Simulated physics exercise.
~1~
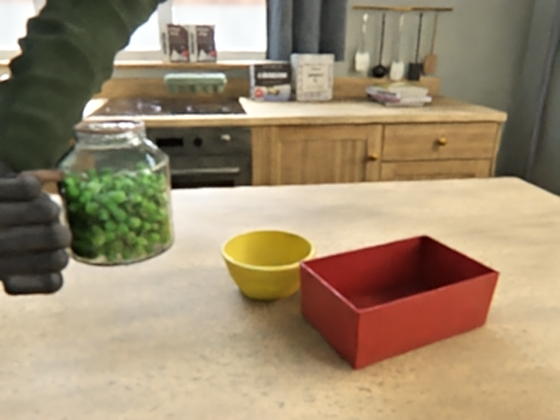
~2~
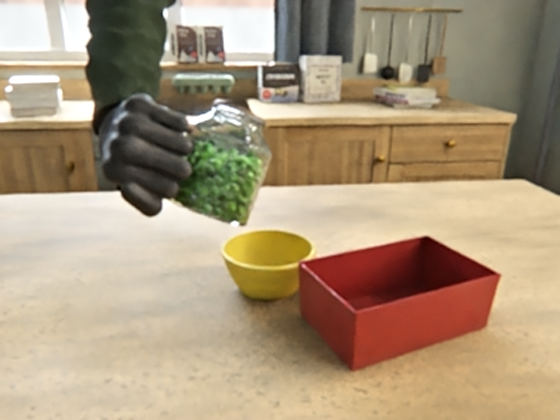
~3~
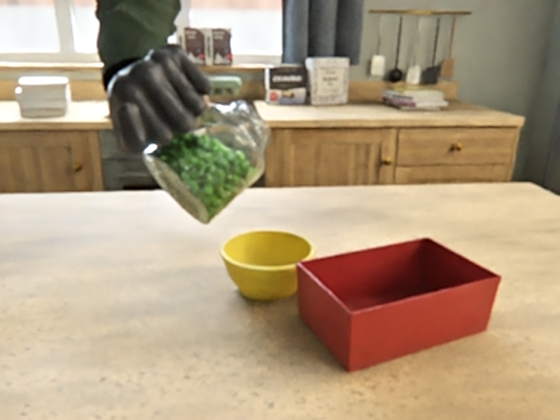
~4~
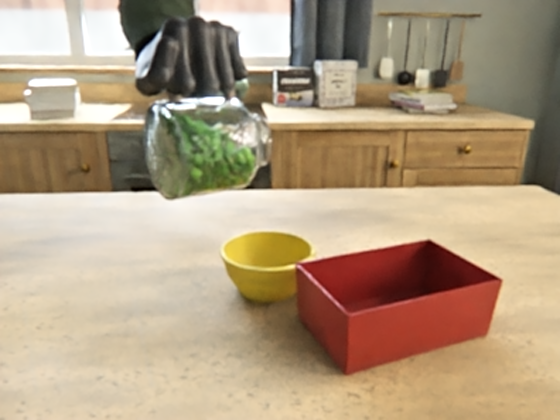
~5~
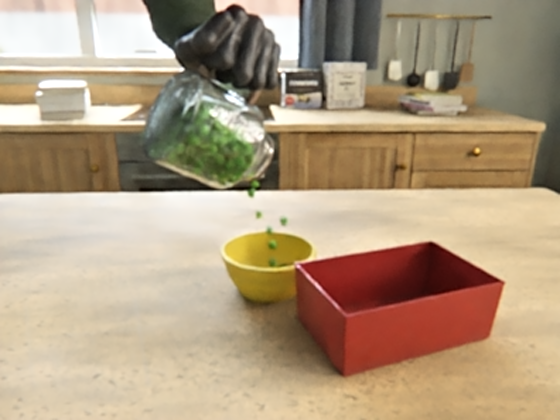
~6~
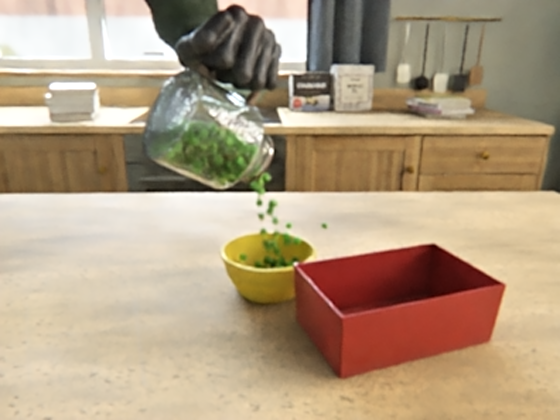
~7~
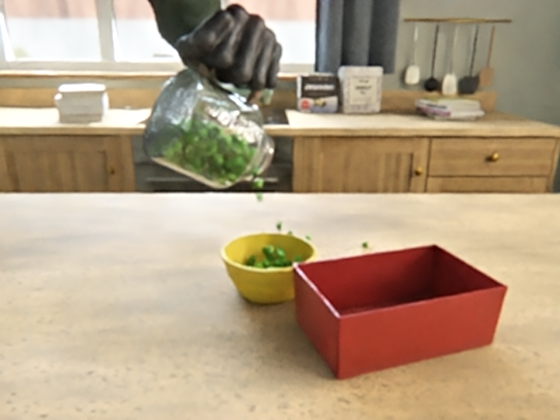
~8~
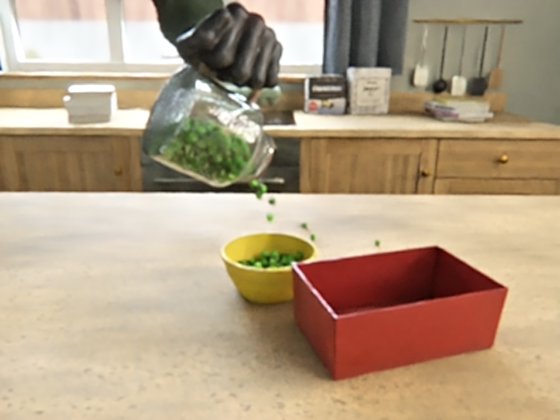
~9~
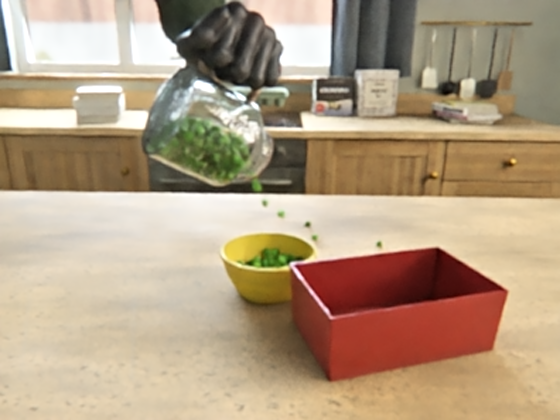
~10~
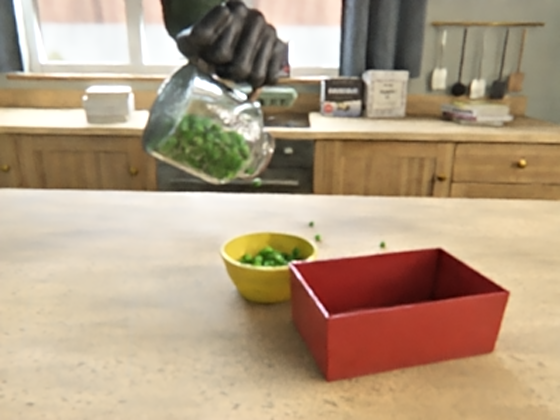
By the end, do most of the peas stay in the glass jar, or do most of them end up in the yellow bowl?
Most of the peas stay in the jar, even though it is tipped well over. The yellow bowl catches a good share, while the red tin gets practically none and only a few strays land on the counter.
At first, a dark-gloved hand holds a glass jar of green peas upright at the left, with a yellow bowl and a red tin standing on the counter. The hand carries the jar right and tips it over near the bowl, lifting it as it turns onto its side. Once the mouth points downward, peas start to spill into the yellow bowl. The stream thickens briefly, then thins, while a few stray peas land behind the containers. In the end the jar stays tipped with many peas still inside, and a small heap lies in the bowl.
